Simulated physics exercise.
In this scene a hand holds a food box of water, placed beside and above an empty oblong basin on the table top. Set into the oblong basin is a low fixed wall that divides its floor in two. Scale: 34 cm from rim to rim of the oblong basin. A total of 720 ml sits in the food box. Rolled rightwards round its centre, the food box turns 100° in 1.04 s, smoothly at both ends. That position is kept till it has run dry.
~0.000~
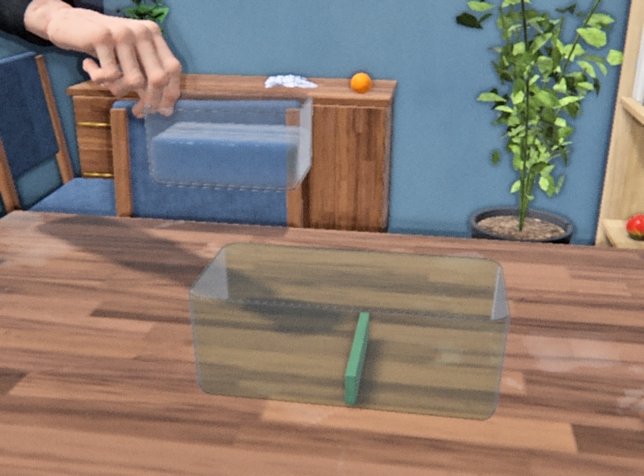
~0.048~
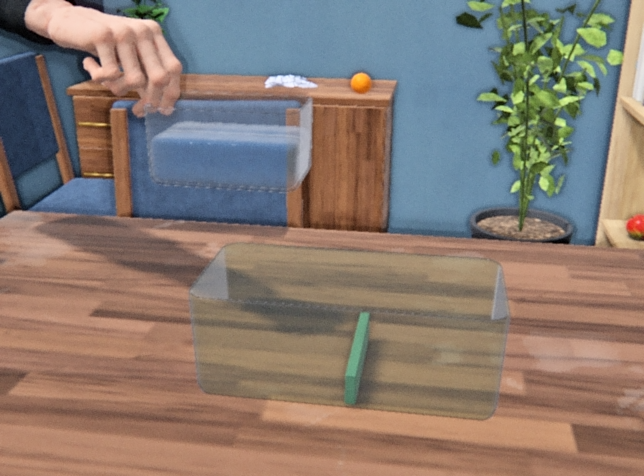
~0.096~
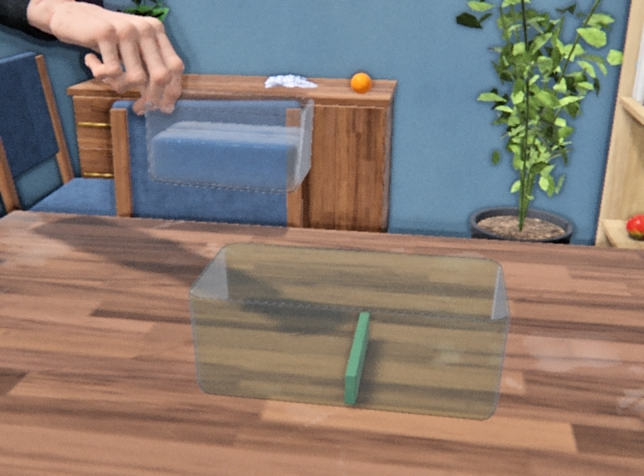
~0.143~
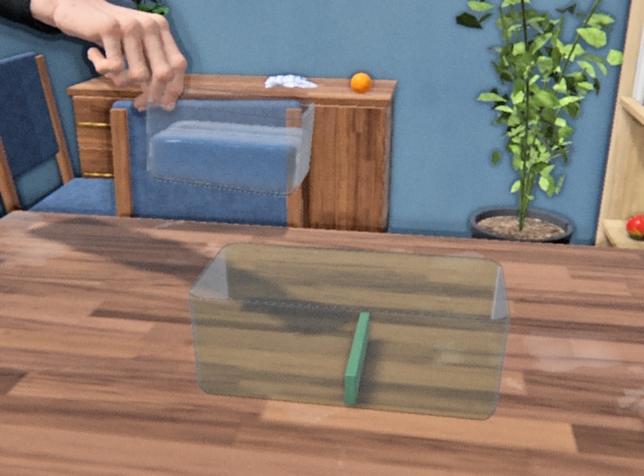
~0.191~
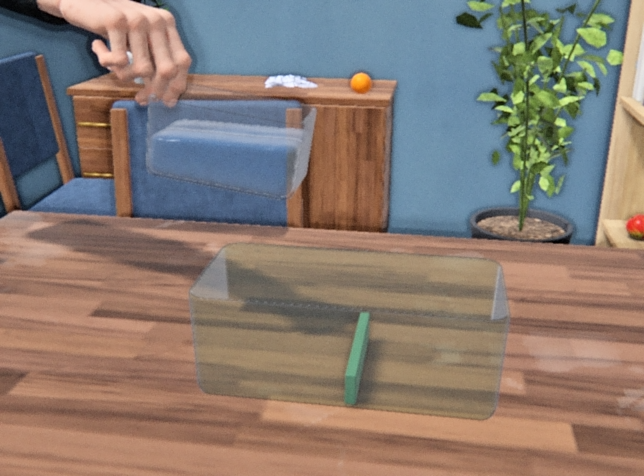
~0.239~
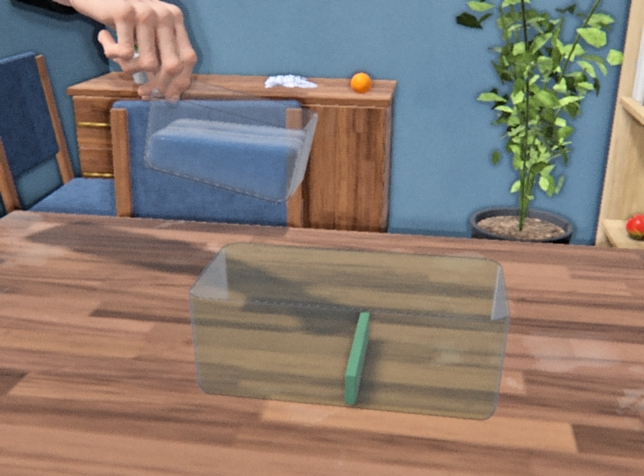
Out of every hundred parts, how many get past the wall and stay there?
About 52 out of 100.
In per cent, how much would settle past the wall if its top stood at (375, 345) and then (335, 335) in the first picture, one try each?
First try about 35 %, second try about 65 %.
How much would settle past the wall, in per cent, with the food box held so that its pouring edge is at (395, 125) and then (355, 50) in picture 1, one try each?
The first try gives 95 percent and the second 85 percent.
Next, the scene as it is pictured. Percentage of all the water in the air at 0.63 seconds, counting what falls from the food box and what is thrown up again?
It comes to about 34 percent.
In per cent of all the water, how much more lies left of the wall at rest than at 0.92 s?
Close to 26% of the whole.
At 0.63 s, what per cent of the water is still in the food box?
About 60 per cent.
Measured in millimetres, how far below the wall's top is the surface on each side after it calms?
Looks like roughly 26 mm on the left and roughly 22 mm on the right.
After 0.63 s the tilt is 66° and 61 per cent is still to pour, 3 is left of the wall and 2 right of it.
After 0.92 s the tilt is 97° and 18 per cent is still to pour, 22 is left of the wall and 50 right of it.
After 1.22 s the tilt is 100° and 3 per cent is still to pour, 43 is left of the wall and 51 right of it.
After 1.54 s the tilt is 100° and 0 per cent is still to pour, 48 is left of the wall and 51 right of it.
In the end 48 per cent lies left of the wall, 52 right of it and 1 outside.
